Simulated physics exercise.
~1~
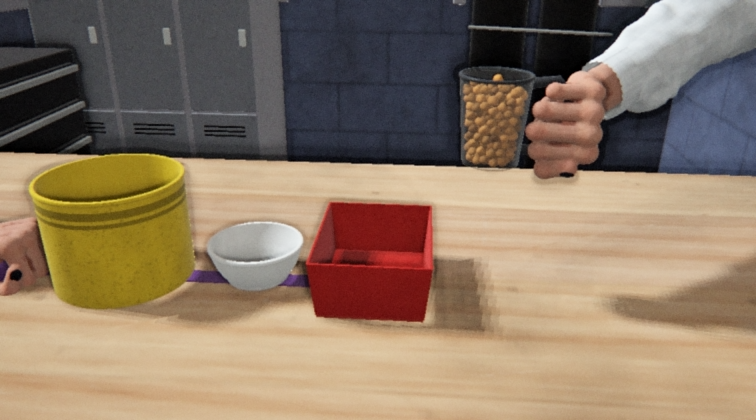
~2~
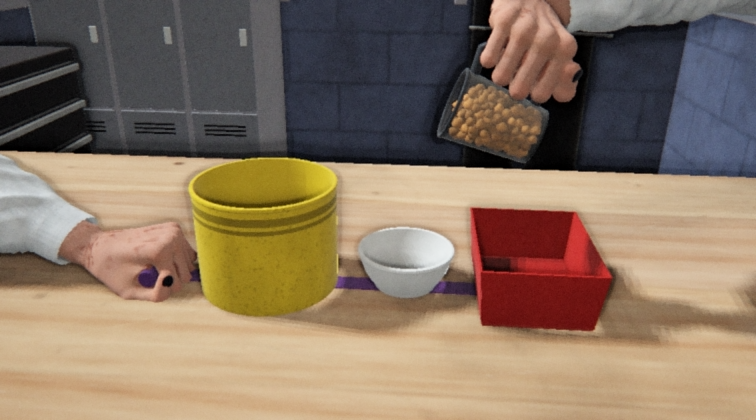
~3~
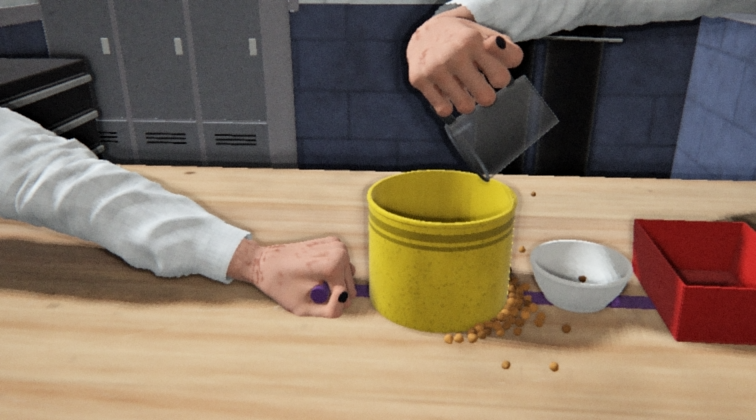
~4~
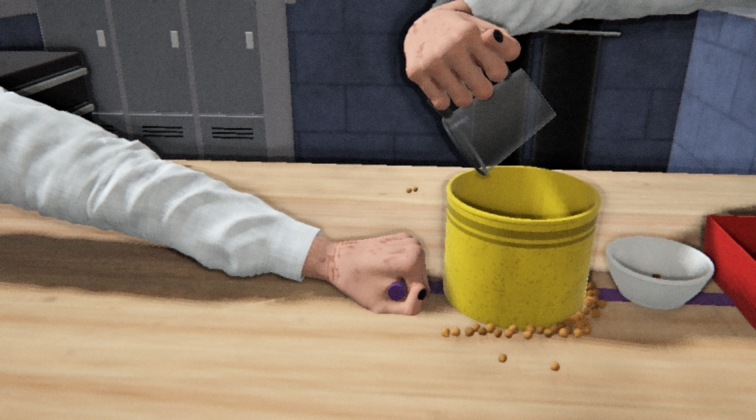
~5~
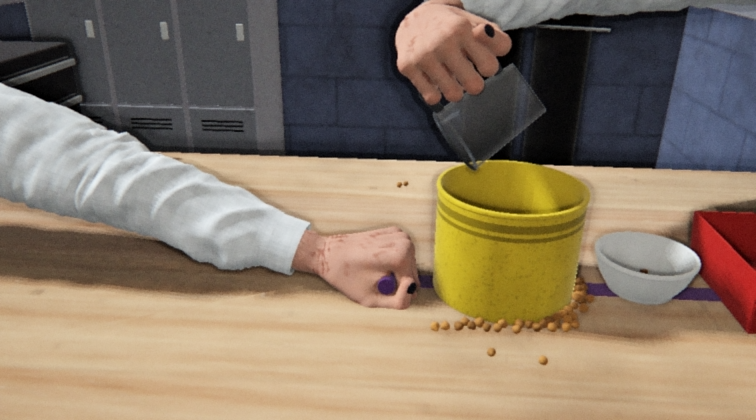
A hand tips a cup of chickpeas over sliding dishes, filling the yellow pot and spilling some.
